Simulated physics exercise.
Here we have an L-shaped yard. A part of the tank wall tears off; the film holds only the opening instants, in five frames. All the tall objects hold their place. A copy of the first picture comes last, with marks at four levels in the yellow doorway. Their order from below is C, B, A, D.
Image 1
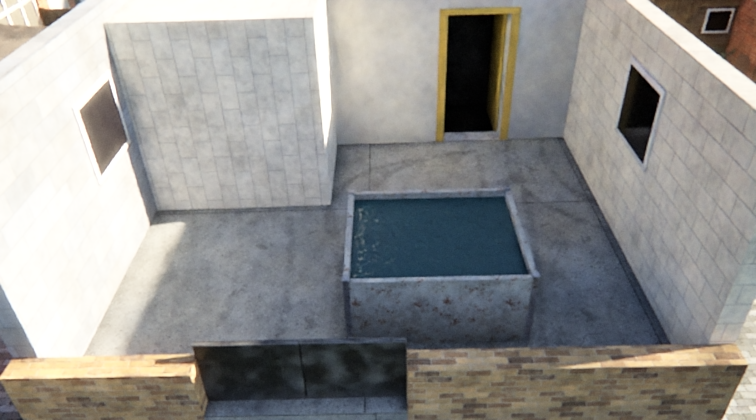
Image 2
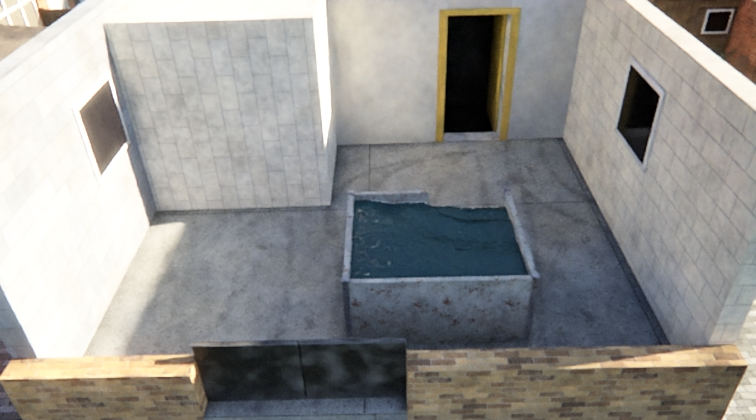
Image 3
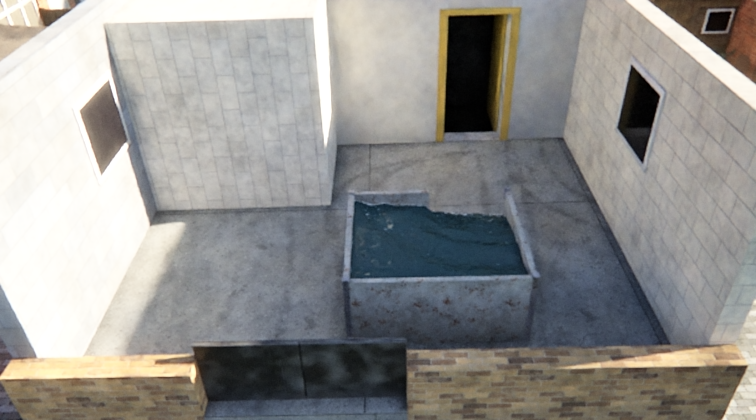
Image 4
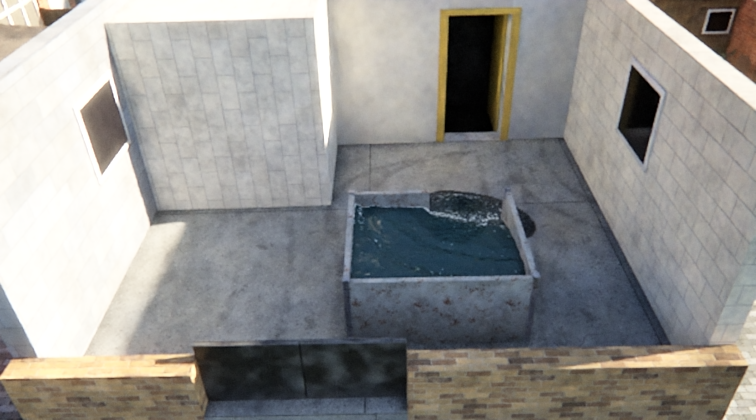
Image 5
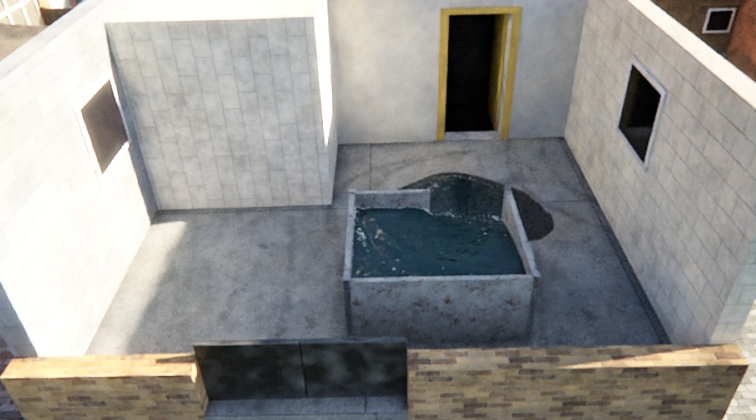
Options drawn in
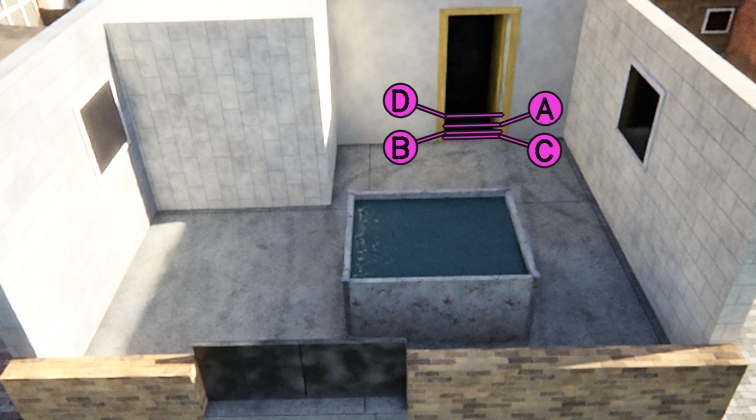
The video shows a walled yard with a yellow-framed doorway and a raised tank of dark water. The still surface turns choppy and drops along the back, then water emerges beyond the tank's far right corner and spreads across the ground.
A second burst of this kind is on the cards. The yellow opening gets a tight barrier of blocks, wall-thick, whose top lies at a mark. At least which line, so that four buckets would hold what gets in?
Take A.
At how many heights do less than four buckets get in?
Two of the four.
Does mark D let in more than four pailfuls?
No, not at all.
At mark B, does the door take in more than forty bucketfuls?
No.
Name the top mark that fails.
That is mark B.
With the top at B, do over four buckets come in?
Yes, that goes wrong.
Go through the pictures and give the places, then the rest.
Water in the tank at rest, its middle at (434, 237); foot of the yellow doorway at (471, 140); shut gate at (301, 348).
Water covers 1 % of the ground, its front hidden from here.
Water covers 3 % of the ground, its front hidden from here.
Water covers 7 % of the ground, its front hidden from here.
Water covers 12 % of the ground and shows as far out as (456, 175).
On the marked copy, A at (472, 125); B at (472, 132); C at (472, 137); D at (473, 115); from the bottom up C, B, A, D.
For mark A, a bucket or two gets in.
For mark B, about 14 bucketfuls get in.
For mark C, dozens of bucketfuls pour in.
For mark D, nothing gets over.
